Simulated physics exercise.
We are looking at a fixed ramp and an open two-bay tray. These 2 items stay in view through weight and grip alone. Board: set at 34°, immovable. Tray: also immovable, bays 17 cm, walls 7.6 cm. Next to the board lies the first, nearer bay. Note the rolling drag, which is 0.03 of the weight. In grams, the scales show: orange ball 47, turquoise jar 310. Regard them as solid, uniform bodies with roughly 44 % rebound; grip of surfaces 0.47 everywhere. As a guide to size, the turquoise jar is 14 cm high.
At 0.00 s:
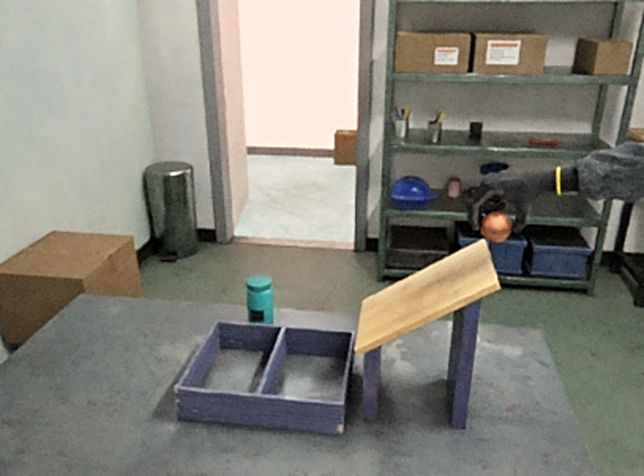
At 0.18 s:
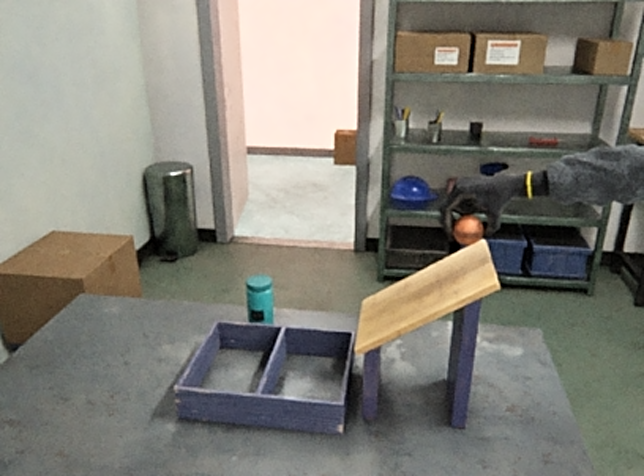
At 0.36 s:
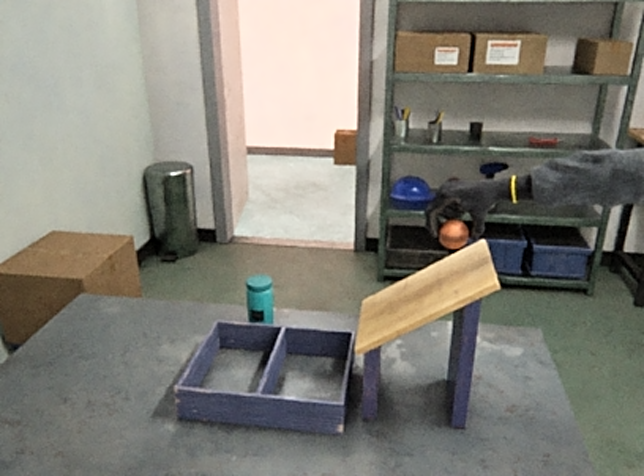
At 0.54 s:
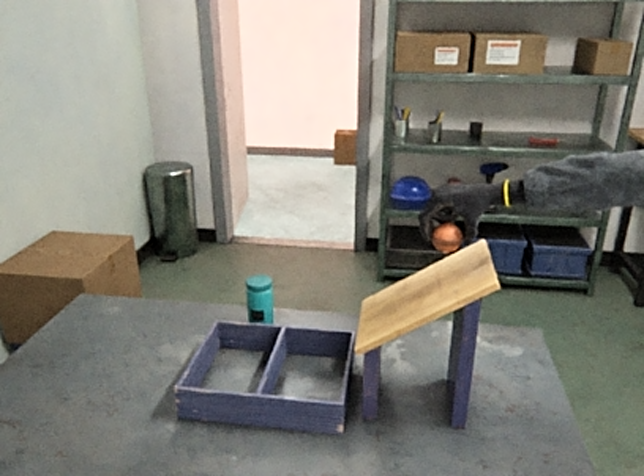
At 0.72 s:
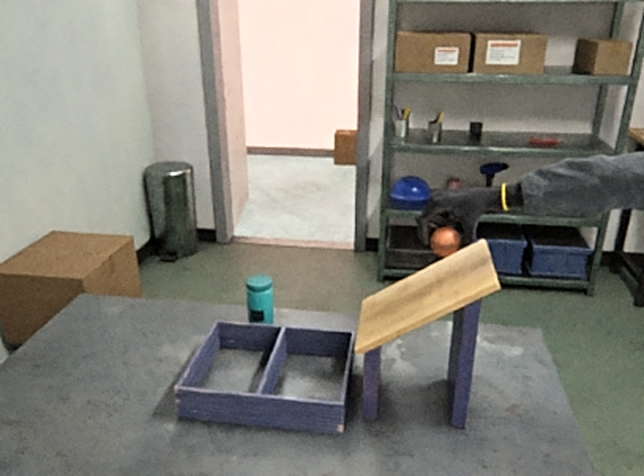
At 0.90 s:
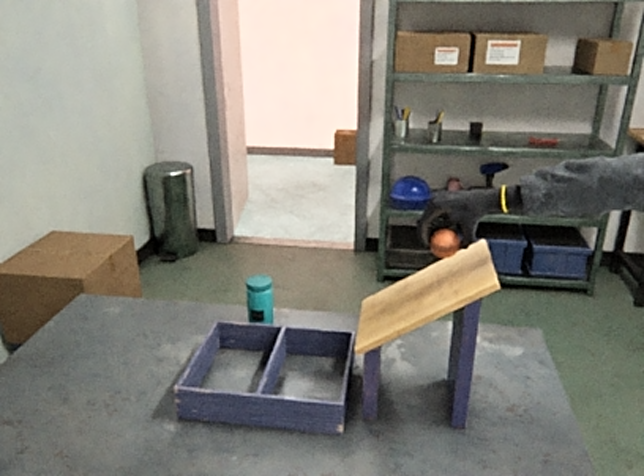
A gloved hand with a yellow band at the wrist, its grey-sleeved arm reaching in from the right, carries an orange ball leftward and slightly down, then holds it nearly still above a sloping wooden board. The board stands on purple legs beside a two-part purple tray and a turquoise jar on a grey table. The fixed, slightly raised view shows a room with shelves, boxes, a bin and an open doorway.
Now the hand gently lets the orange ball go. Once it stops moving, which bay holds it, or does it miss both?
It ends up in the nearer bay.
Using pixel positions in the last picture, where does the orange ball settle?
It comes to rest near (292, 377).
Around 1.30 s, orange ball near (373, 303).
Around 1.60 s, it is in the nearer bay; orange ball near (323, 363).
Finally (2.6 s), it is in the nearer bay; turquoise jar still in place (within 4 cm). Final places as that camera would see them, orange ball near (292, 376).
